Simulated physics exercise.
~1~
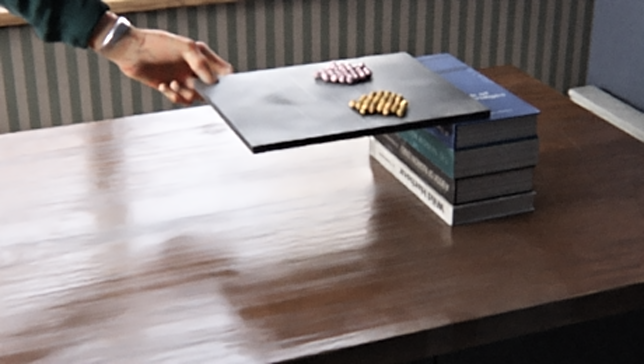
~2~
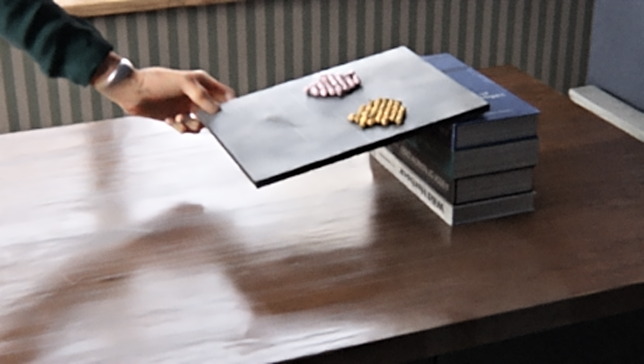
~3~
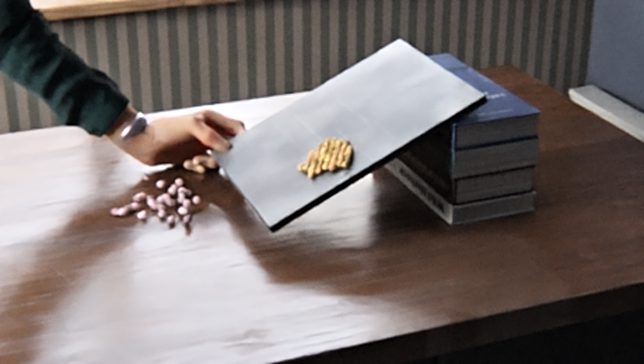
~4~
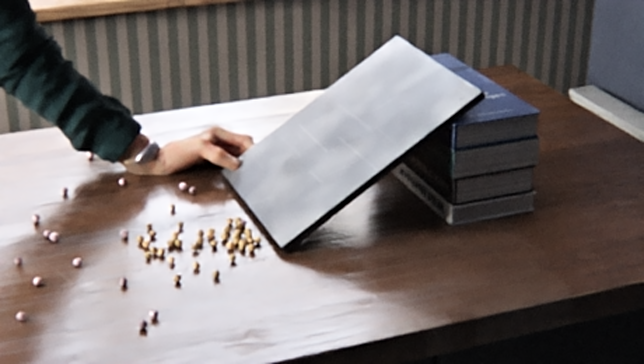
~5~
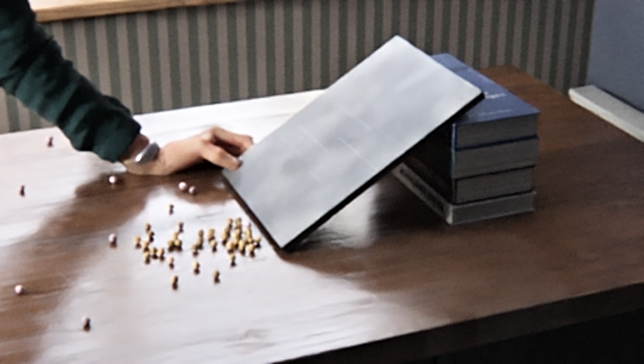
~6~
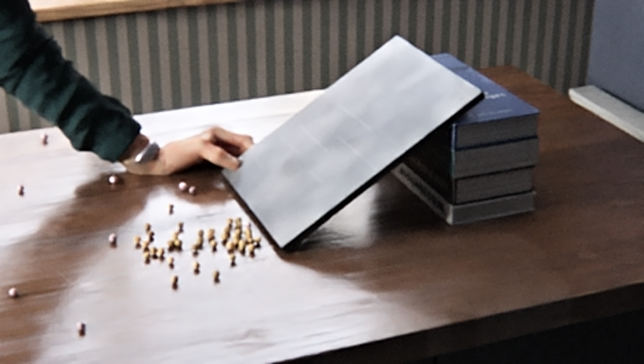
Hand lowering one end of a board propped on books, pinkish beads sliding off first and scattering farther than the clustered golden ones.
